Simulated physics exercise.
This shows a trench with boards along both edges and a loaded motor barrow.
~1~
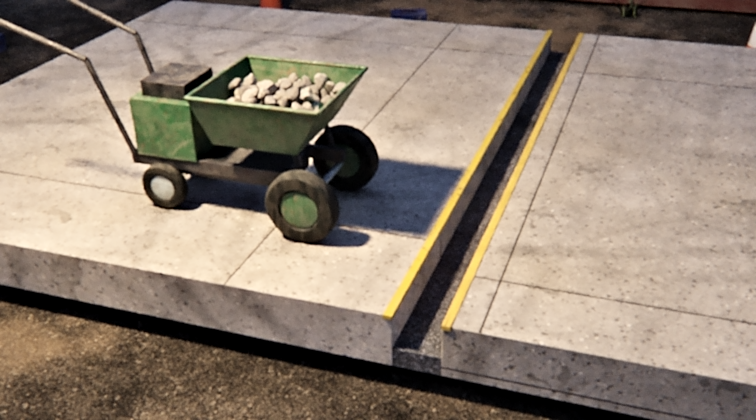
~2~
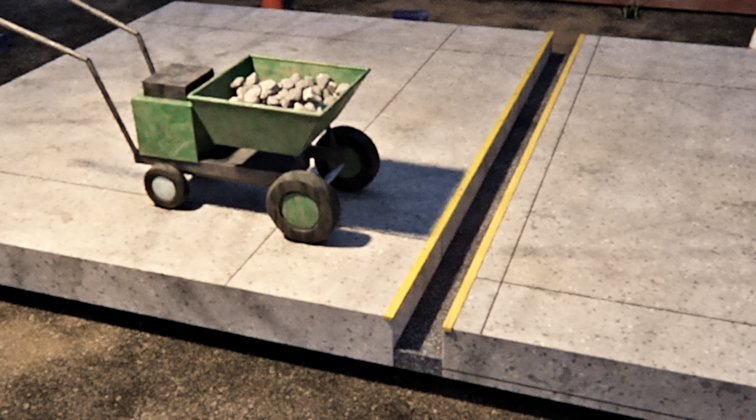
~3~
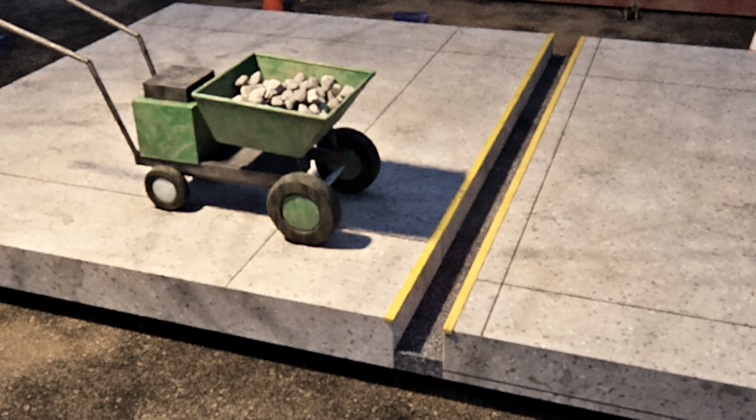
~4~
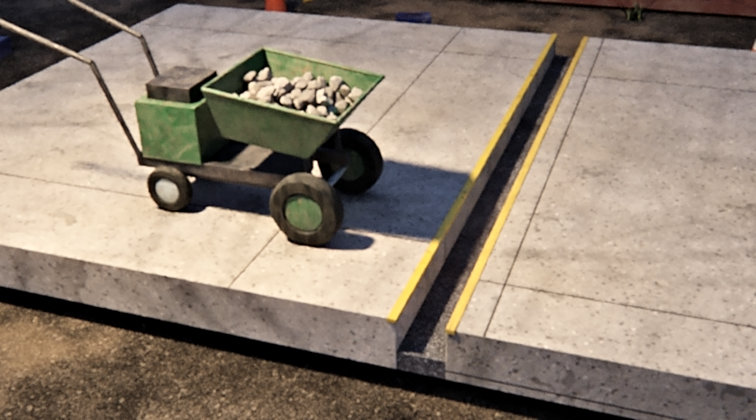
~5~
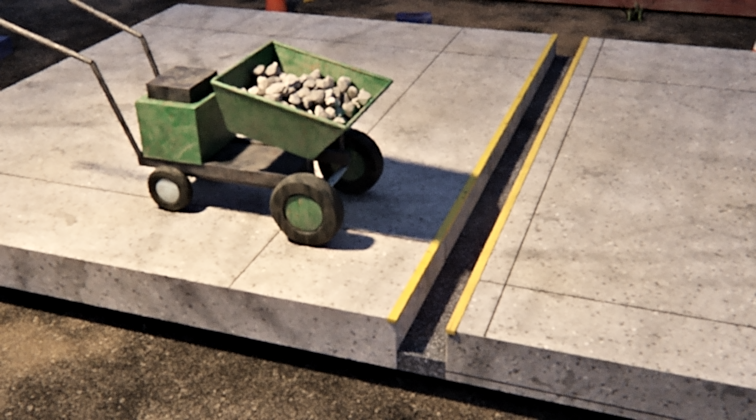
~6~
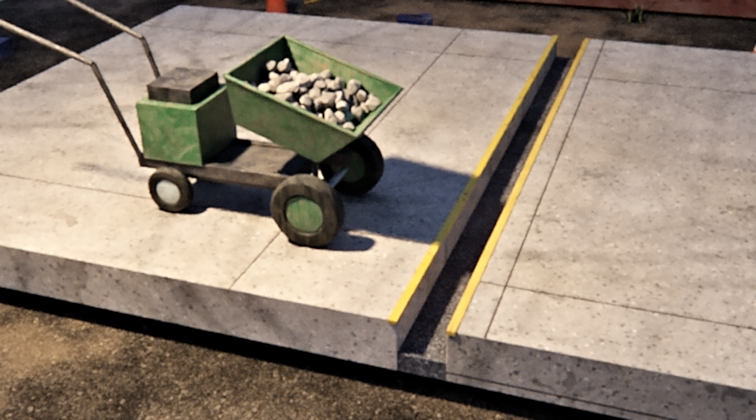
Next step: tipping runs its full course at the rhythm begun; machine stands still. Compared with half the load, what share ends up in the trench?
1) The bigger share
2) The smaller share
1.
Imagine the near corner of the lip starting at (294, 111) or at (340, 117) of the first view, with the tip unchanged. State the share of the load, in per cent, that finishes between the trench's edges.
Estimates: 60 %, 80 %.
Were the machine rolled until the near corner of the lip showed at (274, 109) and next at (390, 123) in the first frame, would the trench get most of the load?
For the first try, shy of half; for the second, shy of half.
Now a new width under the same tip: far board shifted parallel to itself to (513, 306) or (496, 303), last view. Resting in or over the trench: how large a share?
100 % then 100 %, roughly.
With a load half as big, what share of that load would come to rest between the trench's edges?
100 per cent, roughly.
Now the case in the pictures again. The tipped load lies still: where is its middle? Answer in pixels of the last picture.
(463, 251).
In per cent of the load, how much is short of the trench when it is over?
Estimate: Around 10 per cent.
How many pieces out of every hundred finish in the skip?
It comes out at some 0 in a hundred.
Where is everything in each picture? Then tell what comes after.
In the first picture, lip of the skip near (318, 114), level; top of the load near (281, 96), broken stones; first edge of the trench near (406, 282); far edge near (462, 292), the trench under half as wide as the skip, and about as deep as wide.
In the second picture, lip of the skip near (321, 115), level; top of the load near (264, 94).
In the third picture, lip of the skip near (327, 119), tipped barely; top of the load near (268, 94).
In the fourth picture, lip of the skip near (337, 123), tipped a little; top of the load near (277, 92).
In the fifth picture, lip of the skip near (346, 128), tipped a little; top of the load near (276, 84).
In the sixth picture, lip of the skip near (357, 137), tipped clearly; top of the load near (276, 86); first edge of the trench near (411, 287); far edge near (467, 297).
Shortly afterwards, skip tipped steeply; the whole lot in the skip.
Next, skip tipped right over; the bulk in the skip; only a few short of the trench; a little in or heaped over the trench; only a few falling.
Some moments later, skip tipped right over; a little in the skip; a little short of the trench; the bulk in or heaped over the trench; only a few beyond it.
In the end, skip tipped right over; only a few in the skip; a little short of the trench; the bulk in or heaped over the trench; only a few beyond it.
